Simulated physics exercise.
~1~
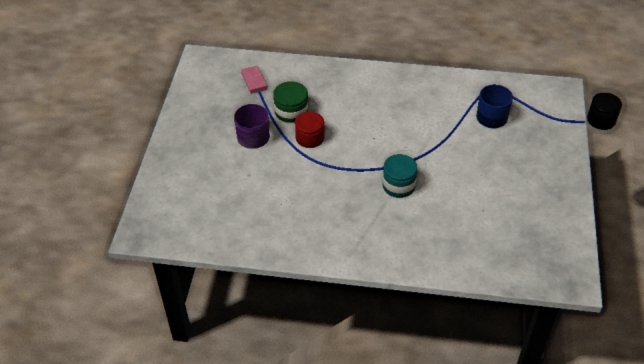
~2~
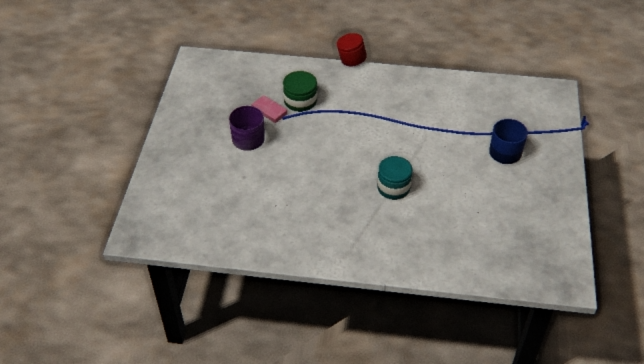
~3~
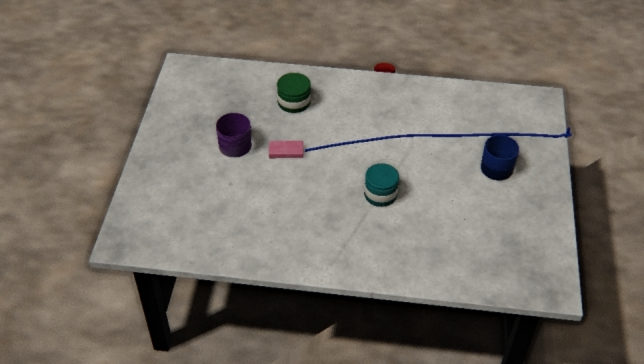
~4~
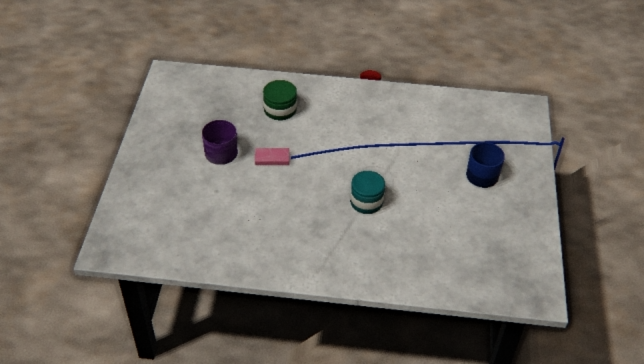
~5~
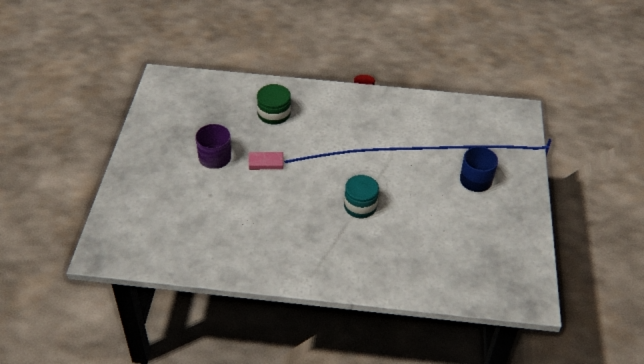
A stone-topped table held a pink phone wired to a black speaker hanging past the right edge; the speaker dropped from sight, the cable swept the red tub off the back, and the phone, green tin and blue mug shifted but stayed on top.
